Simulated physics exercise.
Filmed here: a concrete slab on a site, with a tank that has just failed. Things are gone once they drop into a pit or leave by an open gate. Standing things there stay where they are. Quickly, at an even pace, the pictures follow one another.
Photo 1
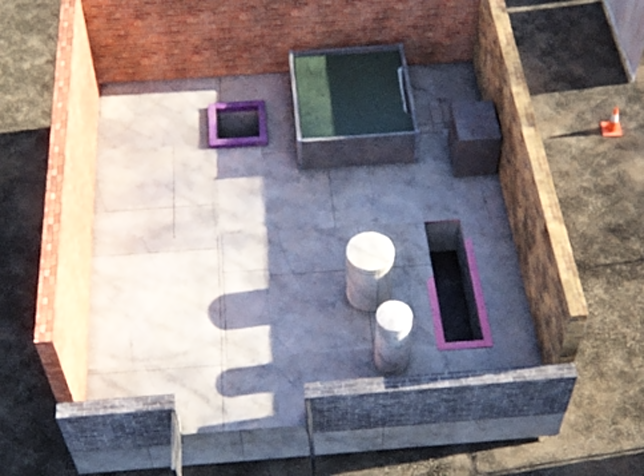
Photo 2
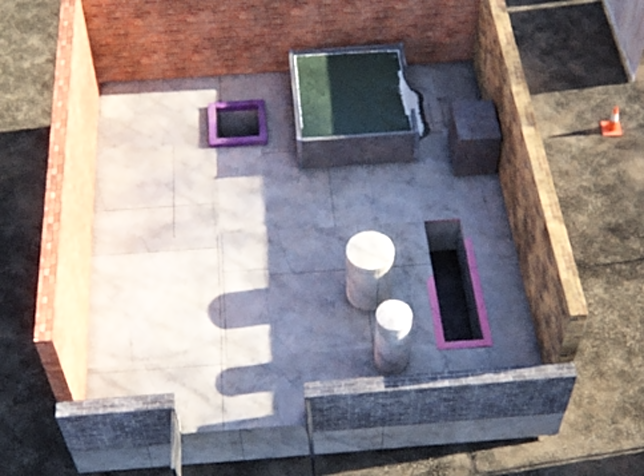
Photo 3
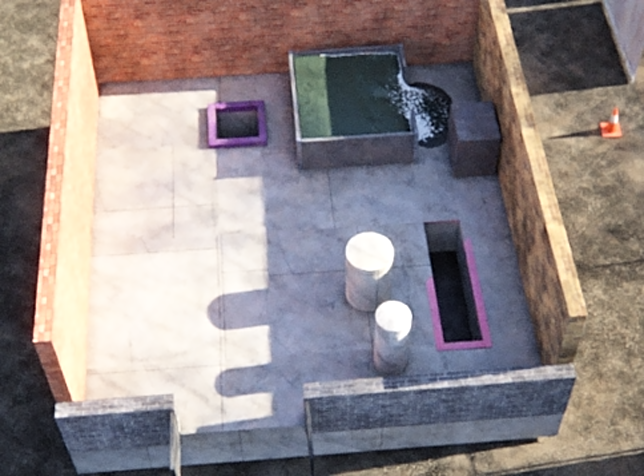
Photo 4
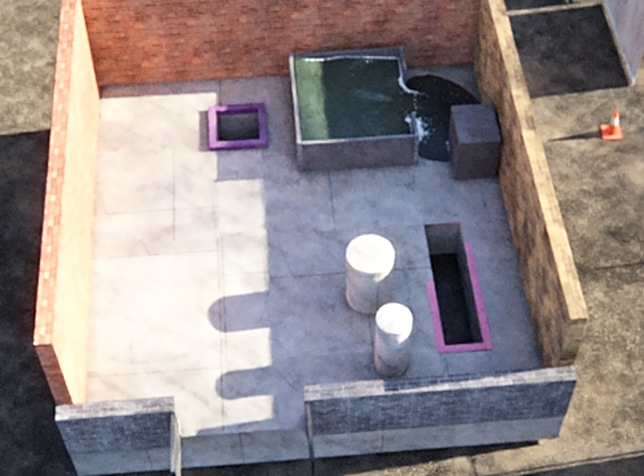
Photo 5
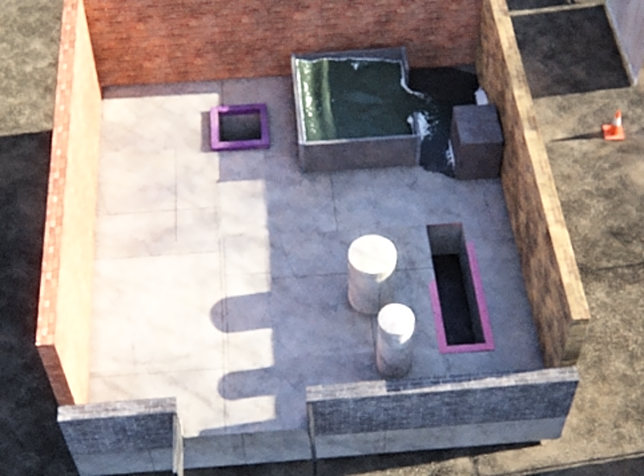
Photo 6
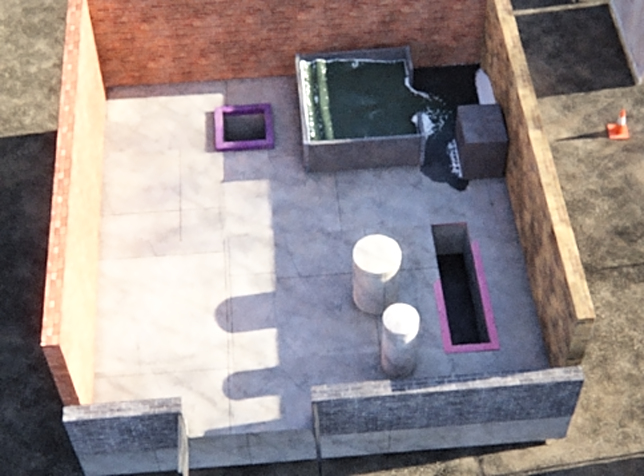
Water bursts from the tank's right side and spreads across the slab around a gray block.
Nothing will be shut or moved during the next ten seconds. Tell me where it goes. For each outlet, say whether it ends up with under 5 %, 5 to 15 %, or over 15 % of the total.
By the end, the gate has received under 5 %, the pink pit has received more than 15 %, the purple pit has received under 5 %.
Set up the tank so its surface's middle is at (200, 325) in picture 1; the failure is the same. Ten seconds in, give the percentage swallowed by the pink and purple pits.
The pink pit ends up with 45 per cent and the purple pit with 0 per cent.
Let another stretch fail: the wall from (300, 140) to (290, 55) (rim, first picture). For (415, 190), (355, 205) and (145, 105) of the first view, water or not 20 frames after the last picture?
In the order asked: Out of reach, out of reach, sodden.
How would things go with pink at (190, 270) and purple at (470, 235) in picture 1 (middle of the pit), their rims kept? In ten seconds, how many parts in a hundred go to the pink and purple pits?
Estimated shares - pink: 4 %; purple: 6 %.
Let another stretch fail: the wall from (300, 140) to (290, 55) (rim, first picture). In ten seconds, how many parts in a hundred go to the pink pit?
For pink, roughly 2 in a hundred.
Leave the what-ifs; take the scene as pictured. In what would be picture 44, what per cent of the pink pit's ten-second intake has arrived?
Roughly 55 per cent.
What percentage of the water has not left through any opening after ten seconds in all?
Close to 80 in a hundred.
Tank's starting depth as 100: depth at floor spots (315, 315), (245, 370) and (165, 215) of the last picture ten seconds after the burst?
Going place by place: 2 %, 4 % and 2 %.
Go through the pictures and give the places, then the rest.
The first picture shows the open tank at (352, 94) is whole and still.
In the second picture, water pours out at (406, 107) and has run to a hidden place.
In the third picture, the front is at (443, 96), out from the gap at (405, 109).
In the fourth picture, the front is at a hidden place, out from the gap at (406, 111).
In the fifth picture, water pours out at (408, 111) and has run to (478, 80).
In the sixth picture, water pours out at (412, 110) and has run to (479, 65).
A moment on, water covers 10 % of the floor; the gate 0 %, the pink pit 0 %, the purple pit 0 %.
Next, water covers 15 % of the floor; the gate 0 %, the pink pit 1 %, the purple pit 0 %.
Then, water covers 30 % of the floor; the gate 0 %, the pink pit 4 %, the purple pit 0 %.
Later, water covers 45 % of the floor; the gate 0 %, the pink pit 11 %, the purple pit 0 %.
In the end, water covers 70 % of the floor; the gate 0 %, the pink pit 20 %, the purple pit 0 %.
